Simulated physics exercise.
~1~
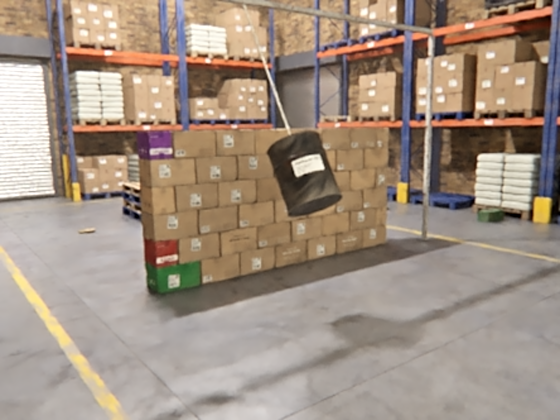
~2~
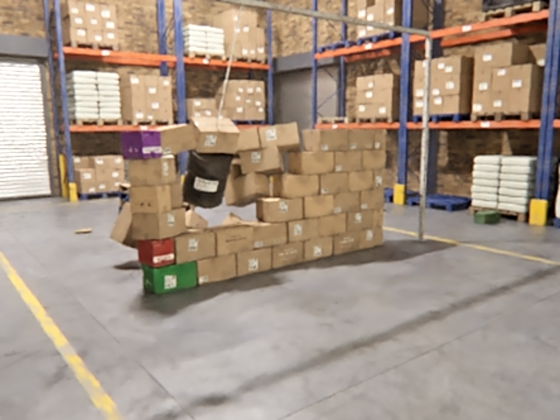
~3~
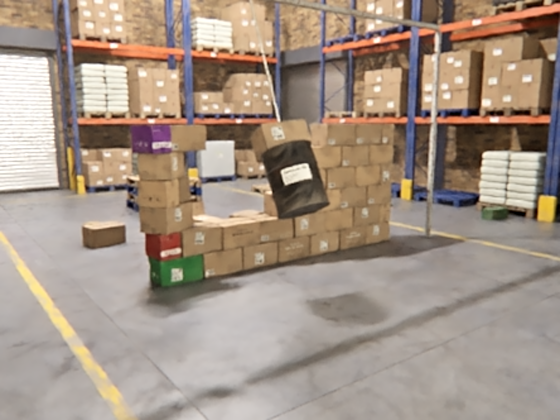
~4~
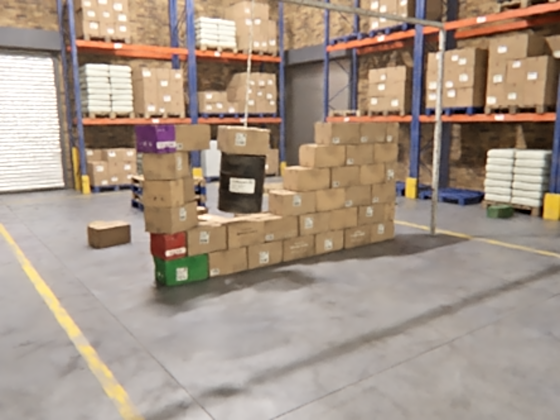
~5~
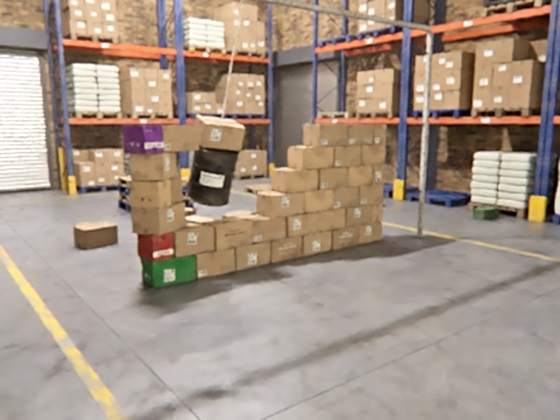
Black drum swinging on a line into a wall of stacked cartons, knocking several out while red and green cartons stay put.
